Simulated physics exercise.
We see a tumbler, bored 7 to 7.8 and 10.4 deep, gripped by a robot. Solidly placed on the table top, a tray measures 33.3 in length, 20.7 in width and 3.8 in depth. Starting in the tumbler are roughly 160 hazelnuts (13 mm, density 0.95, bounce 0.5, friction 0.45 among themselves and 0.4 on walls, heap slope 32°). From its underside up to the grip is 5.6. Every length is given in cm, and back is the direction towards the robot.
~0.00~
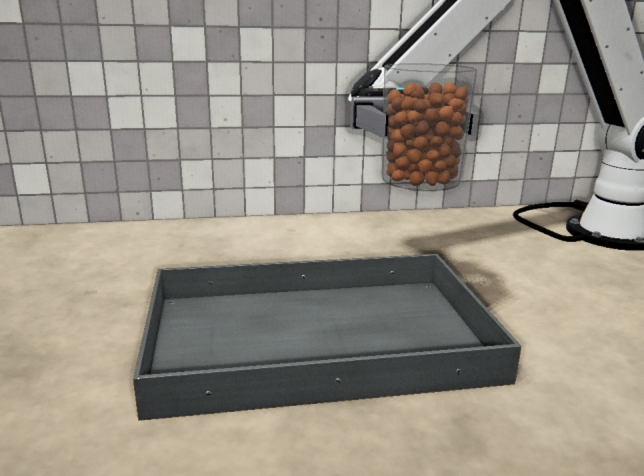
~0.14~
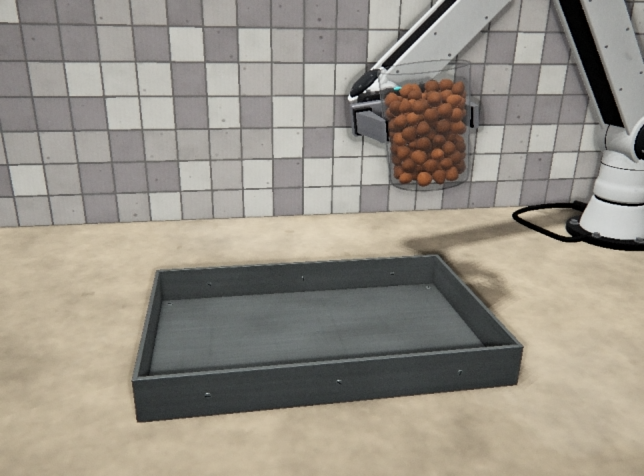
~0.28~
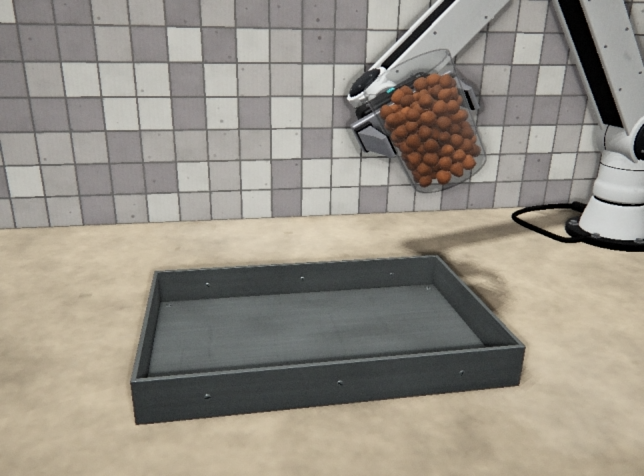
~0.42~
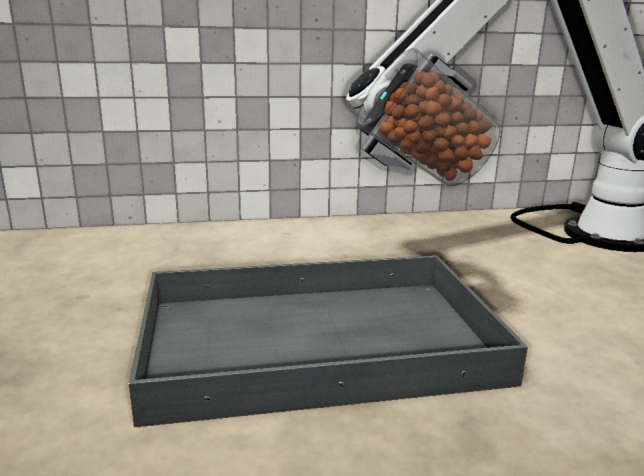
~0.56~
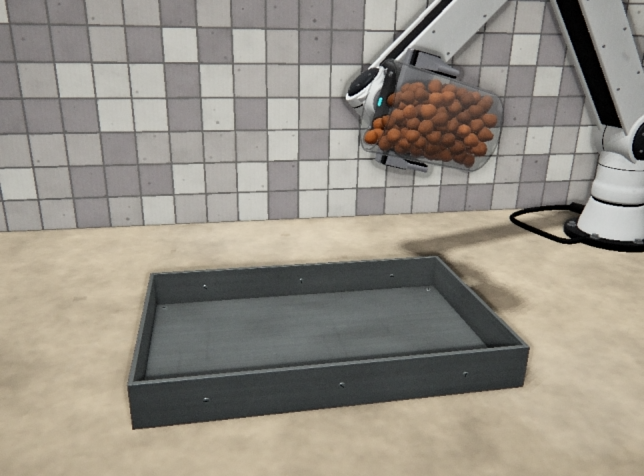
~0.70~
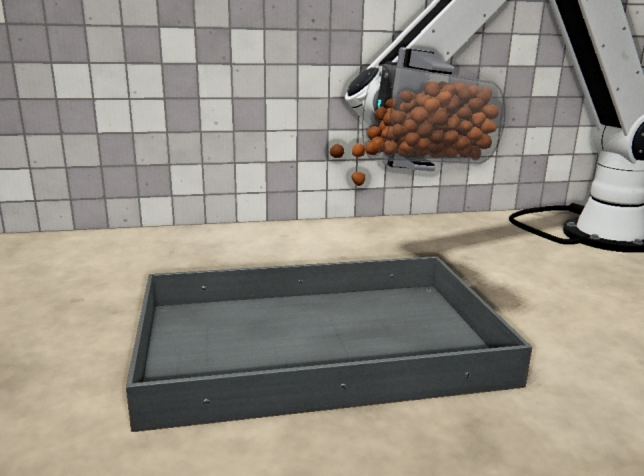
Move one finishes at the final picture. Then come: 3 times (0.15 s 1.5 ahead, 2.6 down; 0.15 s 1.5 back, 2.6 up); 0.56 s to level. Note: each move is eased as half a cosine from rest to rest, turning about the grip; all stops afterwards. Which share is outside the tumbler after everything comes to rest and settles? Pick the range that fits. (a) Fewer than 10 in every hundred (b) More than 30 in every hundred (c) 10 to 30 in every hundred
10 to 30 in every hundred (c).
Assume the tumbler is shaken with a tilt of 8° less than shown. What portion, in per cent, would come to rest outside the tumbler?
Expected: Around 5 %.
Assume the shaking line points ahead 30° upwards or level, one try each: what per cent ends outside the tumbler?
You'd get some 60 per cent with the first setting and some 55 per cent with the second.
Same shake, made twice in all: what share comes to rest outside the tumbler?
My guess is near 20 per cent.
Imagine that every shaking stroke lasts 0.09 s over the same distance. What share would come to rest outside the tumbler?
Roughly 30 in a hundred.
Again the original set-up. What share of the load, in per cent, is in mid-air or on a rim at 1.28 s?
My guess is some 4 in a hundred.
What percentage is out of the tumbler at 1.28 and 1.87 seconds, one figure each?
In turn: 15 %, then 20 %.
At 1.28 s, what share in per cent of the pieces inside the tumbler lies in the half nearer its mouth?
Near 40 in a hundred.
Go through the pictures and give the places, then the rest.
The first picture shows the tumbler middle at (425, 127), level; upper third of the load around (428, 106), from x 390 to 460, top at y 90; 156 in the tumbler.
The second picture shows the tumbler middle at (426, 127), tilted 8° forward; upper third of the load around (431, 106), from x 390 to 460, top at y 85.
The third picture shows the tumbler middle at (429, 125), tilted 29° forward; upper third of the load around (430, 107), from x 385 to 475, top at y 80.
The fourth picture shows the tumbler middle at (431, 123), tilted 55° forward; upper third of the load around (432, 102), from x 385 to 485, top at y 80.
The fifth picture shows the tumbler middle at (432, 120), tilted 76° forward; upper third of the load around (437, 102), from x 370 to 490, top at y 85.
The sixth picture shows the tumbler middle at (433, 118), tilted 84° forward; upper third of the load around (445, 103), from x 340 to 490, top at y 90; 154 in the tumbler, 2 in flight or on a rim.
After 1.28 s, tilted 84° forward, highest piece 25 above the table; 129 in the tumbler, 20 in the tray, 7 in flight or on a rim.
After 1.87 s, tilted 45° forward, highest piece 24 above the table; 127 in the tumbler, 29 in the tray.
After 2.36 s, level, highest piece 26 above the table; 127 in the tumbler, 29 in the tray.
After 3.41 s, level, highest piece 26 above the table; 127 in the tumbler, 29 in the tray.
In the end, 127 in the tumbler, 29 in the tray. That is 19 % outside the tumbler.
